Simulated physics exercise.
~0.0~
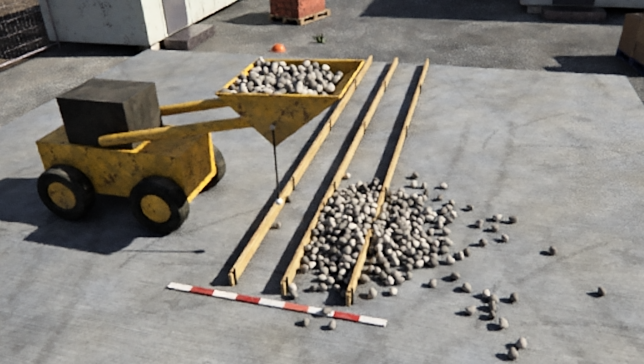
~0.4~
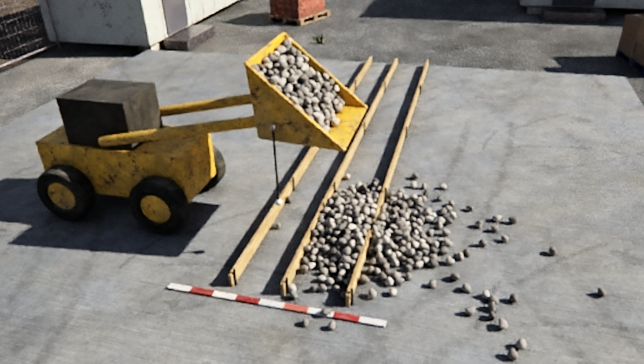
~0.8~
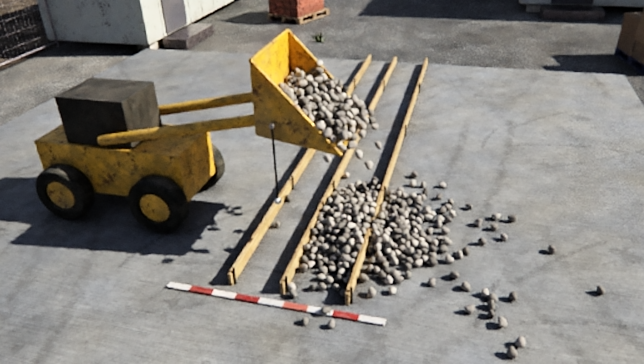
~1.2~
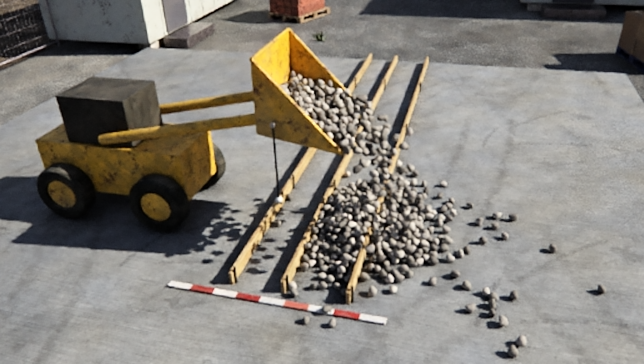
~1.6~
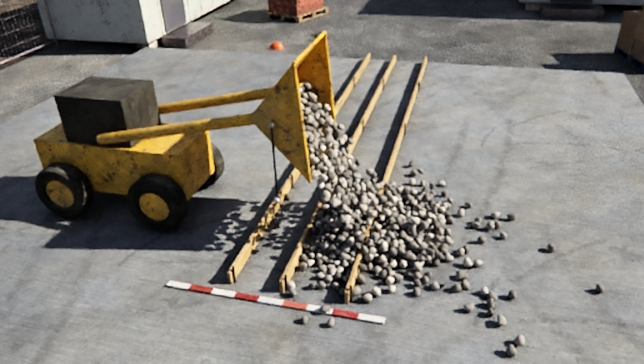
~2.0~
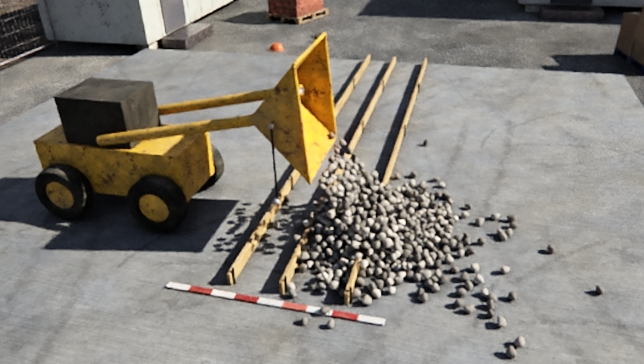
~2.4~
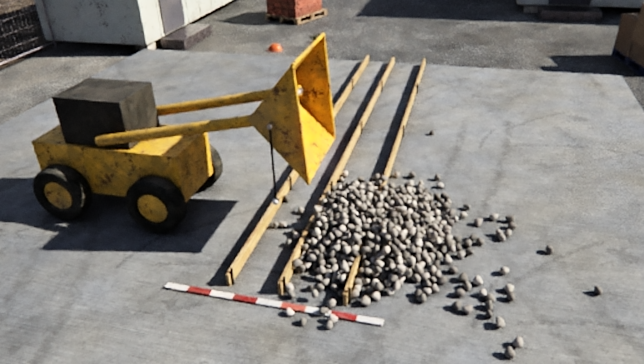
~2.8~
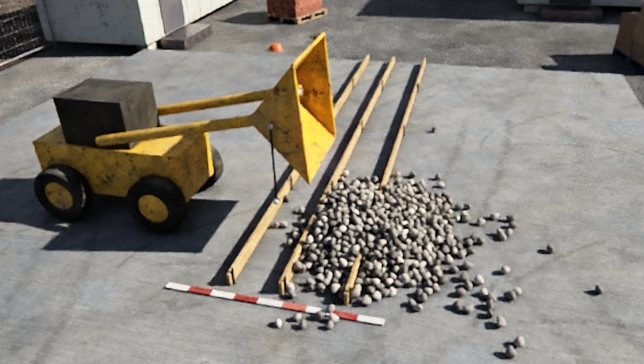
A yellow toy-like loader with black wheels and a dark block on its back stands at the left of a sunlit grey yard, seen from above, its bucket heaped with smooth grey stones. Three wooden boards run across the floor beside it, with an earlier pile around the farther two and a red and white striped bar in front. The bucket tips partway, and a few stones begin sliding out over the boards. It then tips steeply, pouring the rest onto the pile. The heap spreads, burying part of the last board, and settles beneath the empty, still bucket.
